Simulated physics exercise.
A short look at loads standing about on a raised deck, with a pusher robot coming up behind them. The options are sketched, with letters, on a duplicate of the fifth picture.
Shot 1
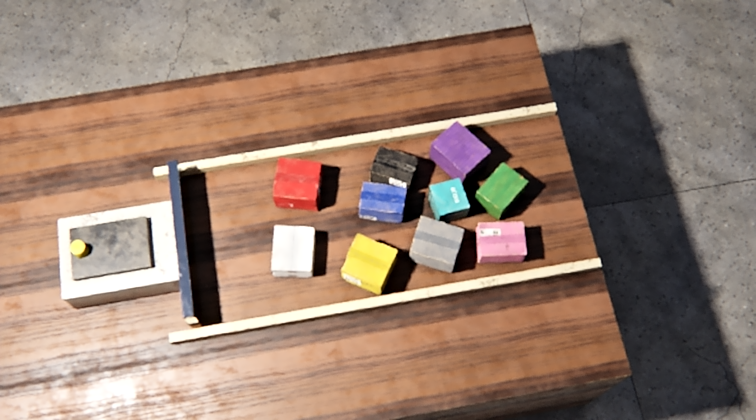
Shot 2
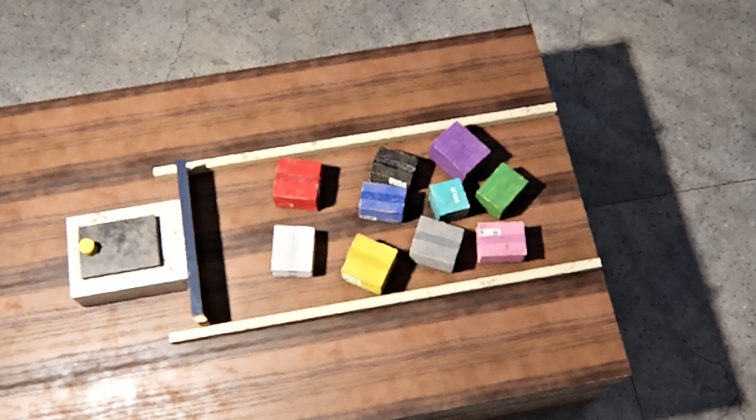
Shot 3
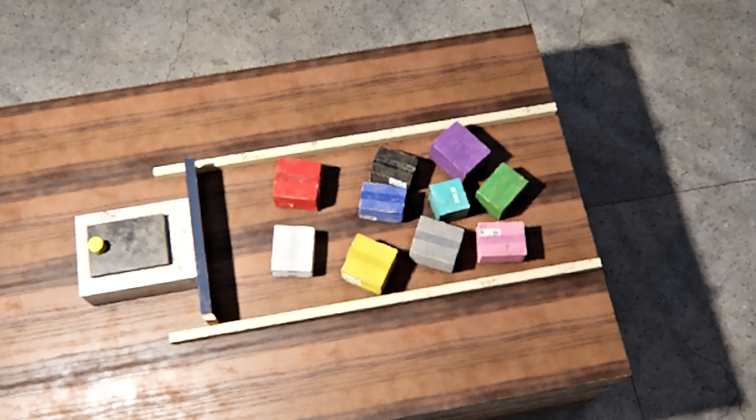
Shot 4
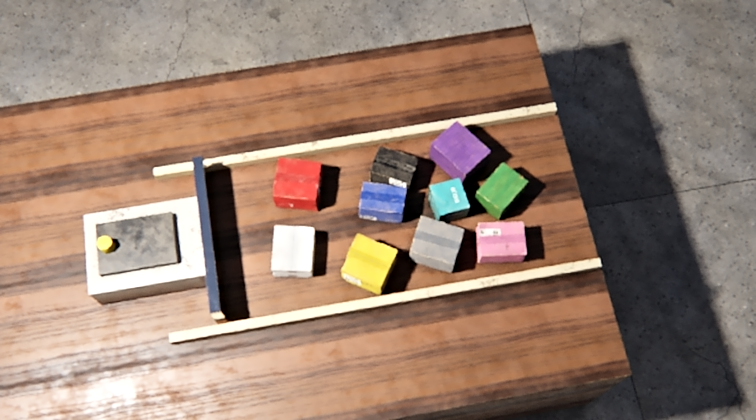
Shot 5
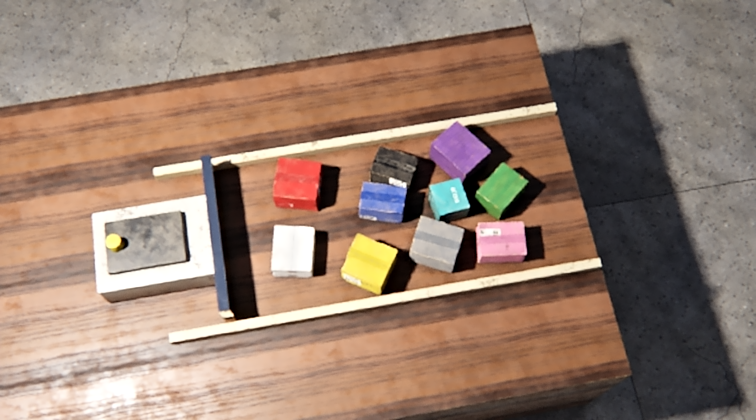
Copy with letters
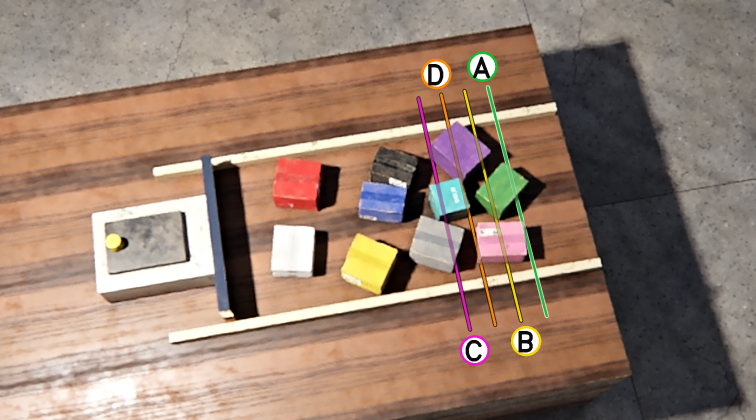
On a raised wooden deck above a grey floor, ten coloured boxes stand scattered between two pale rails, with a pusher robot at the left behind a dark upright blade. The robot creeps a short way right, narrowing the gap to the red and white boxes, while every box stays still.
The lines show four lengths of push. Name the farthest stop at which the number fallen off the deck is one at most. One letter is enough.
It can go as far as D.
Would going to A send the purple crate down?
Yes.
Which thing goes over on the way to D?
It is the green crate.
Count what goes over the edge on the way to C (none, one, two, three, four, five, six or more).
The count is none.
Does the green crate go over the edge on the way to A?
Yes.
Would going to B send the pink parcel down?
Yes.
On the marked copy, A at (516, 196); B at (491, 200); C at (443, 208); D at (467, 204).
Following D. Soon after the start, robot (244, 225); yellow parcel (381, 266); red parcel (328, 178).
Later, robot (335, 210); green crate (523, 187); pink parcel (518, 244).
In the end, robot (405, 198); green crate over the edge; purple crate (556, 132); one fallen.
As for the rest, A drops five; B drops three; C is within the limit but short.
